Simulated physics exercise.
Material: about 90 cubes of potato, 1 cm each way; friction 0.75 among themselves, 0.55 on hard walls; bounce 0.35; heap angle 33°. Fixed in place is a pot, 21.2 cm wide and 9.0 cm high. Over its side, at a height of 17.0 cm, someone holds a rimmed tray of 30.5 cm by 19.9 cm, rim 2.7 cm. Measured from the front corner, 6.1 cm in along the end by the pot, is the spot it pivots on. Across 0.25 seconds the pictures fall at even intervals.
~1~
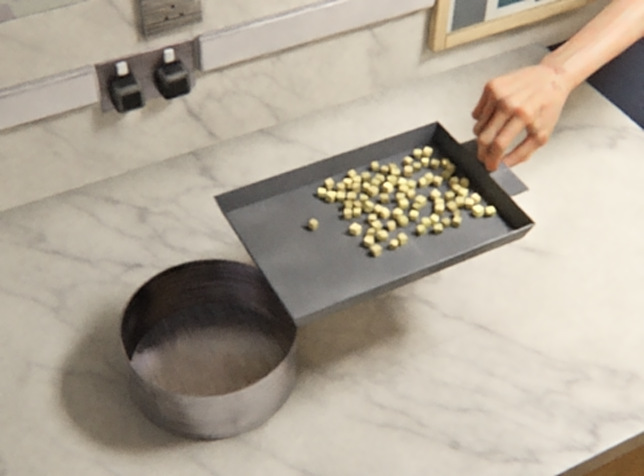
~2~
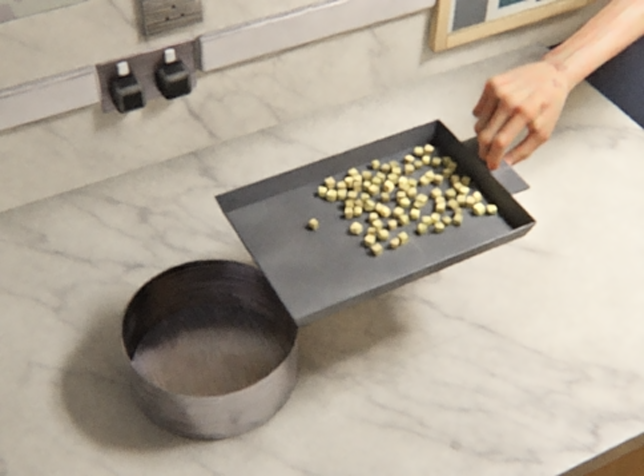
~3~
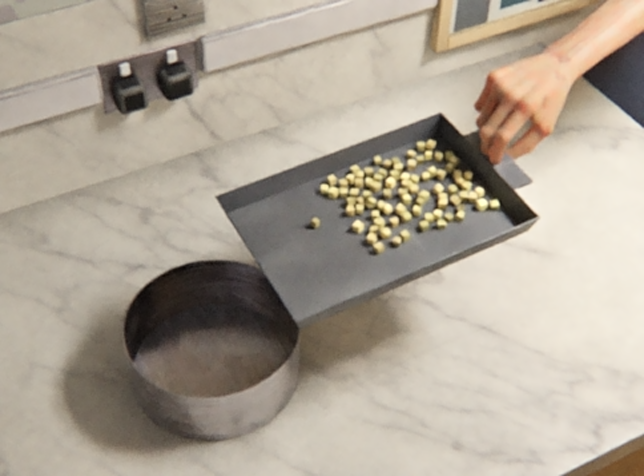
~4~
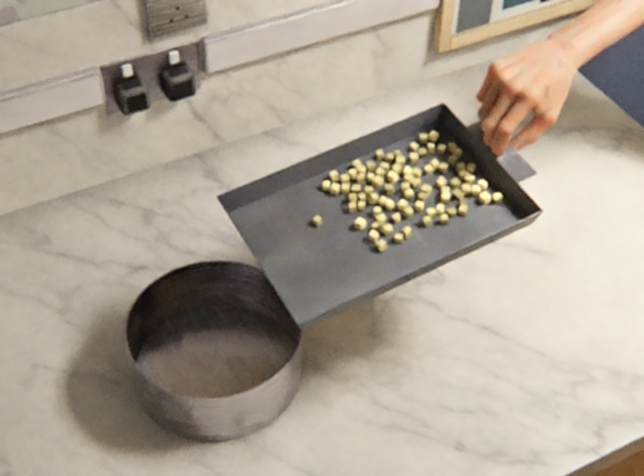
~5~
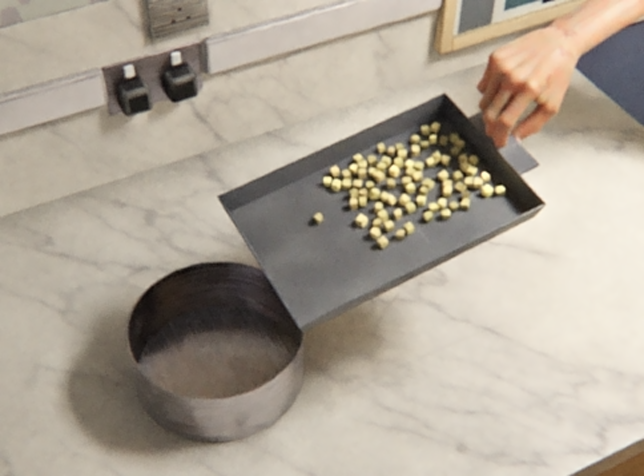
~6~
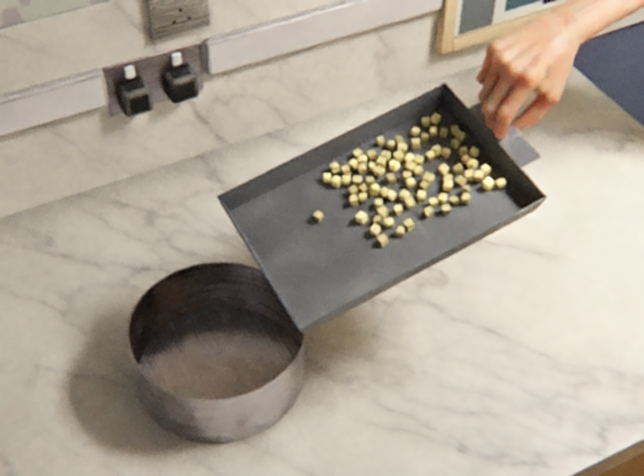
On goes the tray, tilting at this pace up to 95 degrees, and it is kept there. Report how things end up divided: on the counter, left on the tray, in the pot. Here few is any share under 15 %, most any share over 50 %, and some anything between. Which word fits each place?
Counter: Most; left on the tray: Few; pot: Some.
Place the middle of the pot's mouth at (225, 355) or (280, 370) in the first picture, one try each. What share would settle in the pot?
About 95 and 95 per cent.
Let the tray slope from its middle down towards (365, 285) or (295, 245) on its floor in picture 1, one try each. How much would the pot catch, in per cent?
The share comes to about 0 in a hundred, then about 90 in a hundred.
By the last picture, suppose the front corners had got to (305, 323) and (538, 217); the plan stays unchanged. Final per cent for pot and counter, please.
Pot 0 % / counter 95 %.
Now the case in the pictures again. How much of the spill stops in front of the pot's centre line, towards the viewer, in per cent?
Near 100 in a hundred.
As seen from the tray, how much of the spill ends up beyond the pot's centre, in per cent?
70 %.
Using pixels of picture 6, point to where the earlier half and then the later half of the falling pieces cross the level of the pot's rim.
Around (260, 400), then around (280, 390).
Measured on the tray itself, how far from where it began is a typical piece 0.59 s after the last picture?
Displacement on the tray: Roughly 13 cm.
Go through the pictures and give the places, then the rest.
Tray tilt 0 degrees, front corners at (297, 311) and (527, 221); middle of the pieces at (400, 198); pot at (209, 323), in the first frame.
Tray tilt 1 degrees, front corners at (298, 312) and (528, 220); middle of the pieces at (401, 197), in the second frame.
Tray tilt 3 degrees, front corners at (299, 313) and (531, 215); middle of the pieces at (403, 193), in the third frame.
Tray tilt 6 degrees, front corners at (301, 316) and (534, 209), lowest corner left front; middle of the pieces at (405, 188), in the fourth frame.
Tray tilt 9 degrees, front corners at (302, 318) and (536, 202), lowest corner left front; middle of the pieces at (407, 182), in the fifth frame.
Tray tilt 13 degrees, front corners at (302, 321) and (537, 196), lowest corner left front; middle of the pieces at (407, 177); pot at (216, 326), in the sixth frame.
Then, 0.59 s after the last picture, tilt 52 degrees; the tray holds 100 %, the pot 0 %.
Then, 0.98 s after the last picture, tilt 77 degrees; the tray holds 45 %, the pot 10 %.
Then, 1.45 s after the last picture, tilt 95 degrees; the tray holds 15 %, the pot 20 %.
In the end, counter 70 %, tray 0 %, pot 30 %.
